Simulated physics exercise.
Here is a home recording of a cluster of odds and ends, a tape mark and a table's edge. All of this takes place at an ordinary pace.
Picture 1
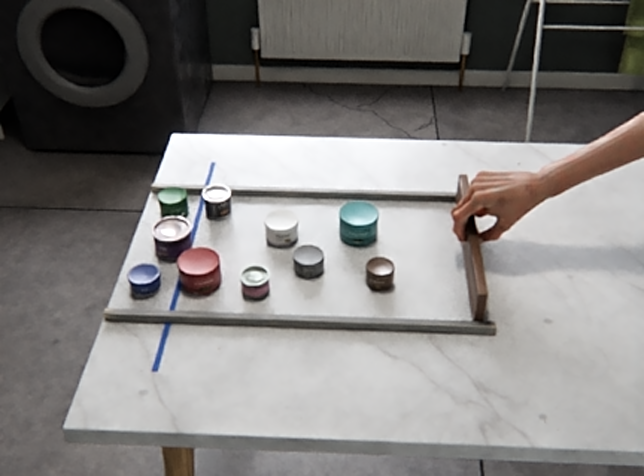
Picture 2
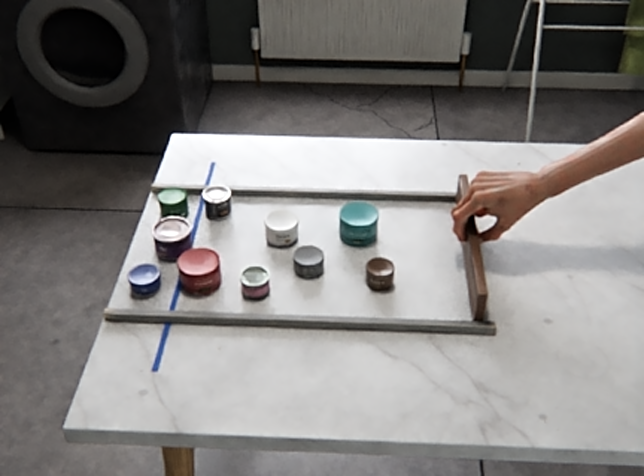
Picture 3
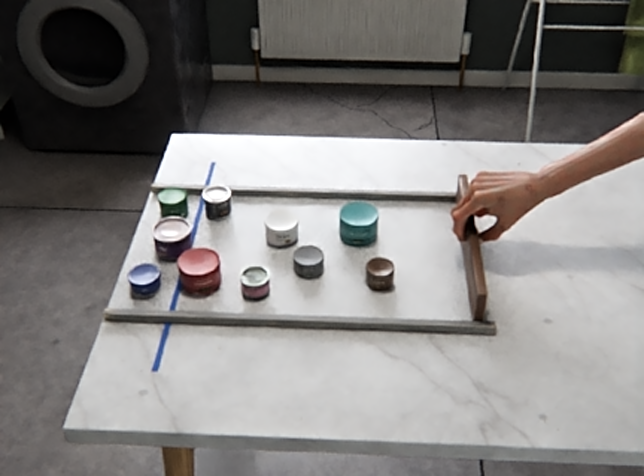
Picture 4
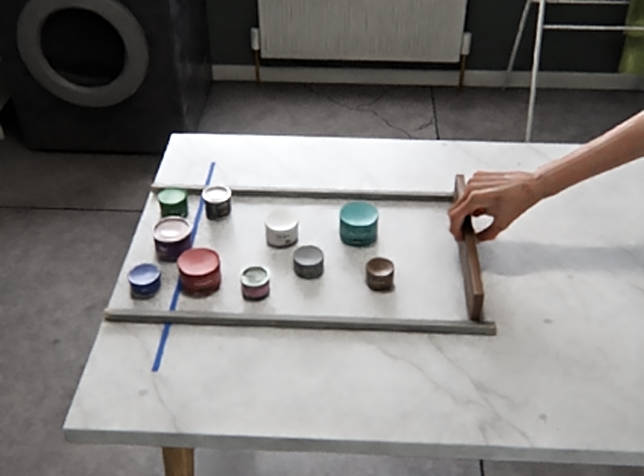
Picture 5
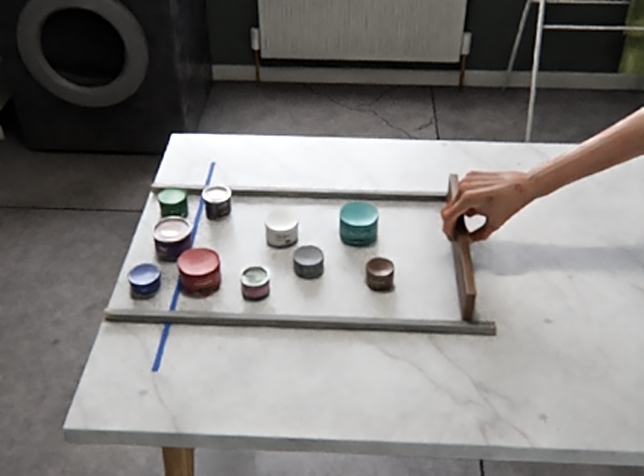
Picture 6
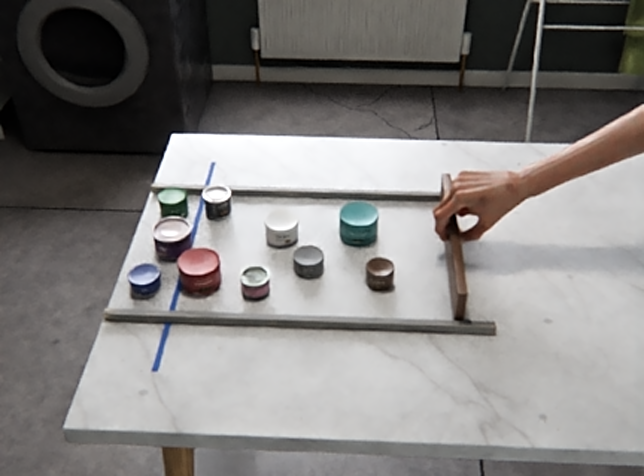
A hand sliding a wooden board slightly left between two rails on a marble table, the colourful tubs and tins staying still.
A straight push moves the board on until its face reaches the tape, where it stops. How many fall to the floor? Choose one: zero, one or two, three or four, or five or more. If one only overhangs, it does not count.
One or two.
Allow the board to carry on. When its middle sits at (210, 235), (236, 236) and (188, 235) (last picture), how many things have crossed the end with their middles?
Respectively 0, 0 and 2.
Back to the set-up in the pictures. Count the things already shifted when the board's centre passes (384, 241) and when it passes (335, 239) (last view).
By the first moment it's 1, by the second it's 4.
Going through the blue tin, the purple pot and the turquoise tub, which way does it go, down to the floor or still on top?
By the end the blue tin is no longer there, the purple pot is no longer there and the turquoise tub is still there.
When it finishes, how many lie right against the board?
5 of them.
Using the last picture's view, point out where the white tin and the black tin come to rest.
Near (145, 236) and (186, 199).
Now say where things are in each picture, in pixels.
In the first picture, blue tin (145, 280); green tub (174, 205); purple pot (173, 238); board (470, 243); tape (189, 250).
In the second picture, green tub (174, 205); turquoise tub (358, 224).
In the third picture, purple pot (173, 239); brown tub (380, 274).
In the fourth picture, blue tin (145, 280); black tin (218, 203).
In the fifth picture, green tub (174, 205); grey tub (309, 262).
In the sixth picture, blue tin (145, 280); green tub (174, 205); purple pot (173, 239); board (452, 243); tape (189, 250).
Soon after, none off yet; blue tin at rest near (145, 280); green tub at rest near (174, 205); purple pot at rest near (173, 239).
In the end, the number that fall off is one or two; gone, purple pot and blue tin.
